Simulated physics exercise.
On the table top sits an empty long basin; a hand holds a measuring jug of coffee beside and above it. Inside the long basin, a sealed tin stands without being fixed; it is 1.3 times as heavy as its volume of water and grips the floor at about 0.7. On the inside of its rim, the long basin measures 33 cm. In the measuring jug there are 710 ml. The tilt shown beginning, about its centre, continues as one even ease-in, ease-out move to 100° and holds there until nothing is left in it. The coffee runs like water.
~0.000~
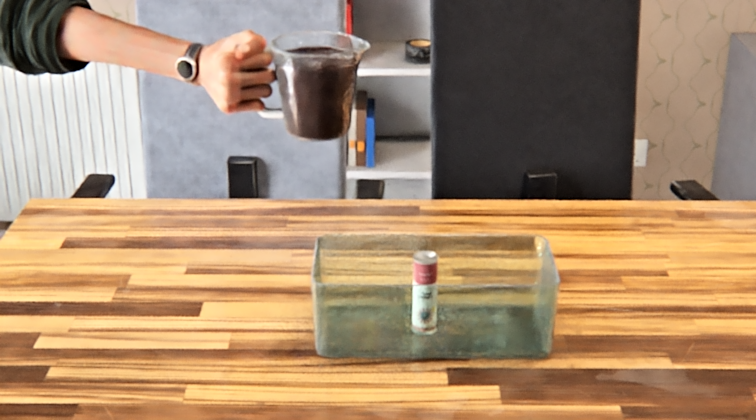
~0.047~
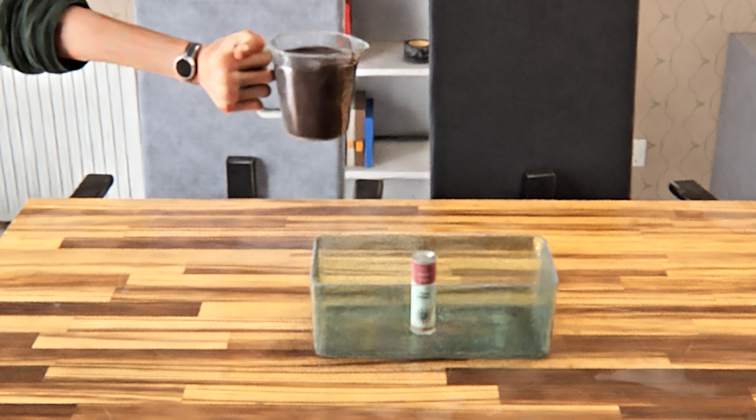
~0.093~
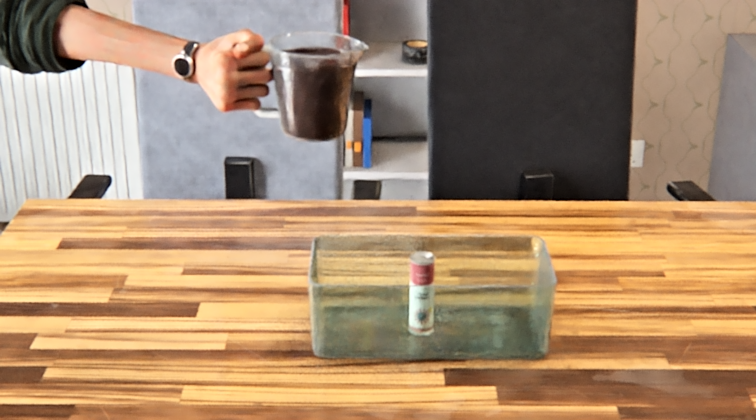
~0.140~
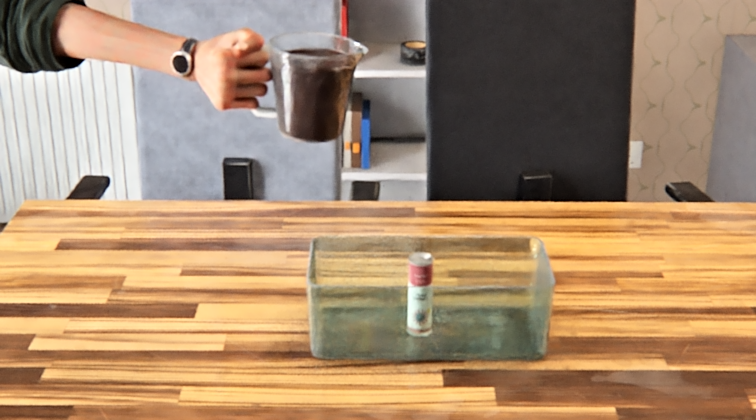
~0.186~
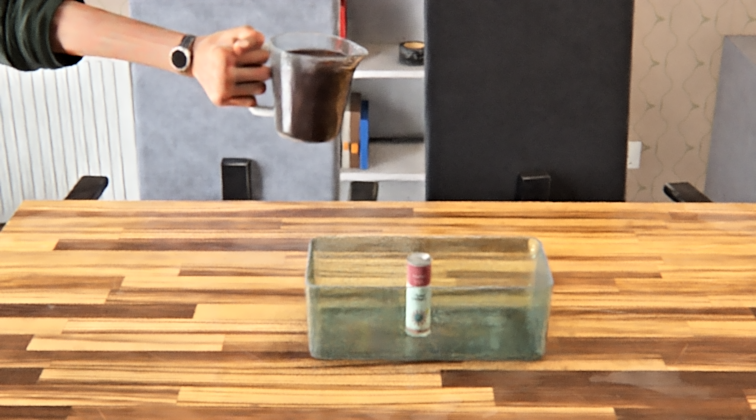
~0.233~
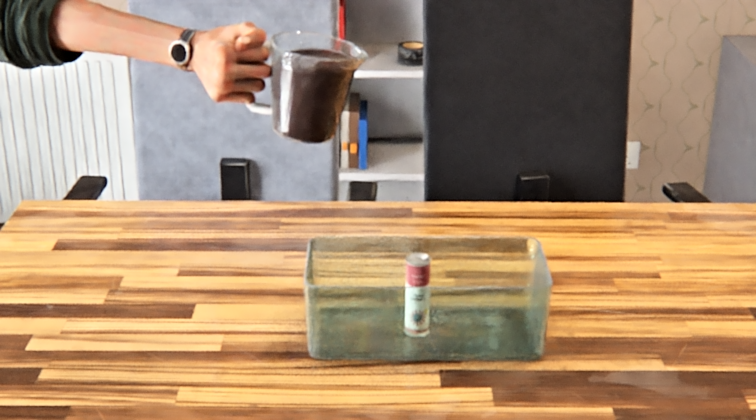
Above a glass basin on a wooden table, a hand slightly tilts a jug of dark liquid.
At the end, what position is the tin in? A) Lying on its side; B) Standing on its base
Option B: Standing on its base.
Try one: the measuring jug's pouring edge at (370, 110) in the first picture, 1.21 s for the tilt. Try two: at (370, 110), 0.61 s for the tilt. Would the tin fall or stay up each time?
Trial 1 - tin tips; trial 2 - tin tips.
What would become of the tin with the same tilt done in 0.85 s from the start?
It stays steady, then.
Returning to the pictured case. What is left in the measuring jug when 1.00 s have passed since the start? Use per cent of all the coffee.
28 per cent or so.
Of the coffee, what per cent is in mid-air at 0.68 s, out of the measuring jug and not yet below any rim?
Roughly 18 percent.
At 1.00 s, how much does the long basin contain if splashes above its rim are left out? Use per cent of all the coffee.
Roughly 38 per cent.
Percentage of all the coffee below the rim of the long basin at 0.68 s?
Around 1%.
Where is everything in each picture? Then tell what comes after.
Tilt 0°; pouring edge (370, 45); surface from (276, 56) to (359, 56); the long basin's rim runs from (315, 259) to (553, 261); the tin's top is at (426, 260), in the first picture.
Tilt 0°; pouring edge (369, 45); surface from (275, 56) to (357, 56), in the second picture.
Tilt 1°; pouring edge (368, 47); surface from (274, 56) to (356, 57), in the third picture.
Tilt 3°; pouring edge (368, 50); surface from (273, 56) to (355, 59), in the fourth picture.
Tilt 6°; pouring edge (368, 52); surface from (273, 57) to (356, 60), in the fifth picture.
Tilt 9°; pouring edge (369, 56); surface from (274, 58) to (357, 60), in the sixth picture.
By 0.68 s the tilt is 59° and 80 per cent is still to pour; the tin stands where it began.
By 1.00 s the tilt is 93° and 28 per cent is still to pour; the tin stands where it began.
By 1.34 s the tilt is 100° and 2 per cent is still to pour; the tin stands where it began.
By 1.71 s the tilt is 100° and 0 per cent is still to pour; the tin stands where it began.
At rest the tin stands where it began.
